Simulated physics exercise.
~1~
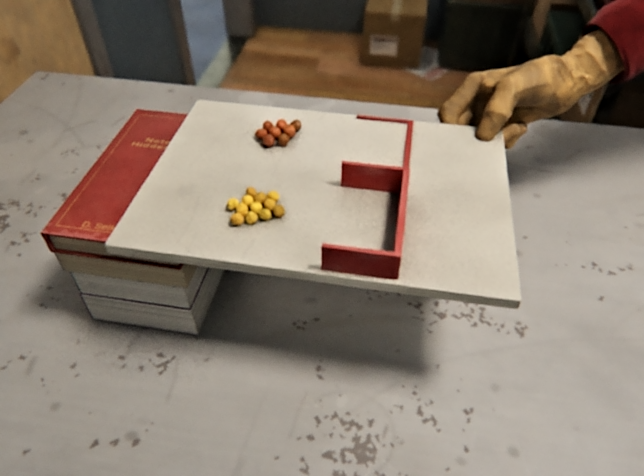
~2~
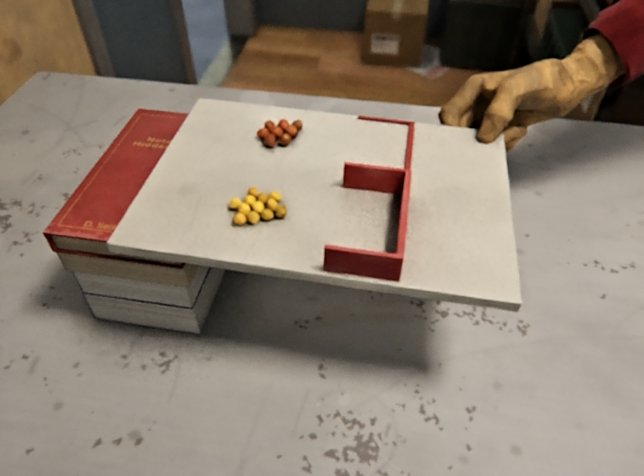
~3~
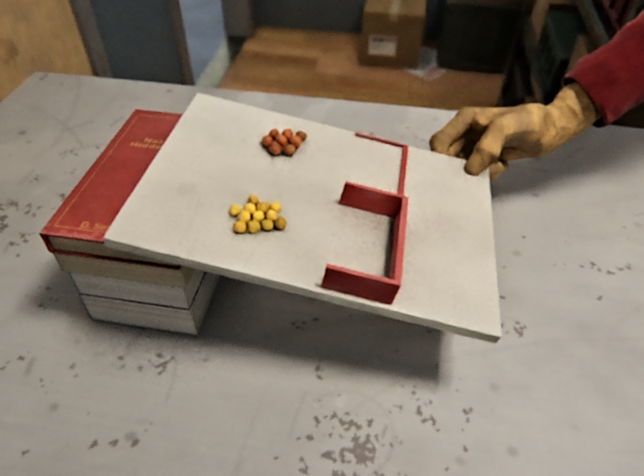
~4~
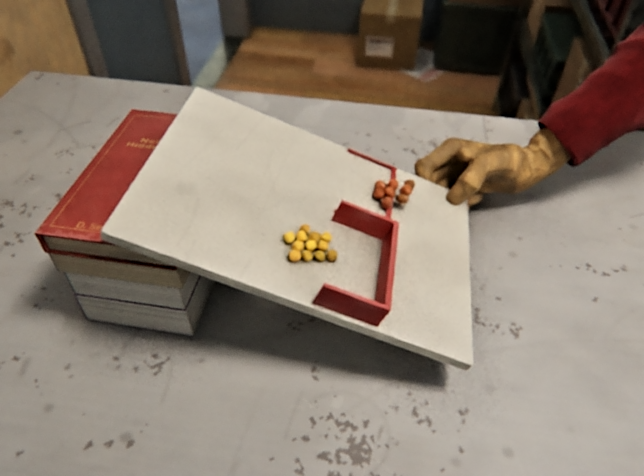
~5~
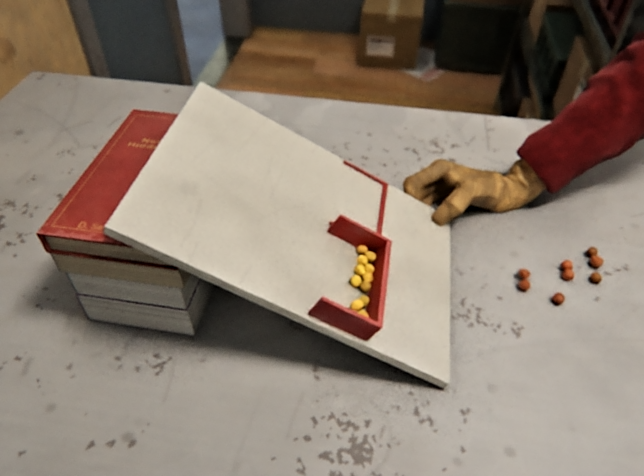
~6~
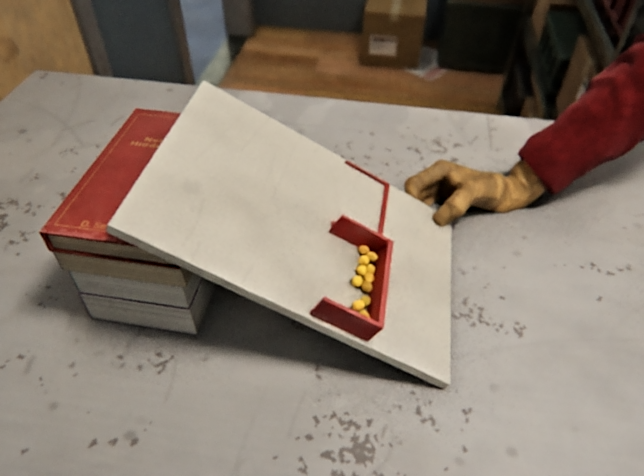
At first, a gloved hand holds the right end of a pale board level, its left end resting on a pile of books, with small yellow balls near the front and reddish ones behind. The hand begins lowering its end, and the board tilts down to the right while both groups barely shift. As the slope steepens, the yellow balls slide toward a red barrier and the reddish ones start crossing the lower strip at the back. The board comes to rest on the grey counter, with the reddish balls scattered beyond it. Finally, the yellow balls stay gathered behind their barrier, and the reddish ones are out of sight.
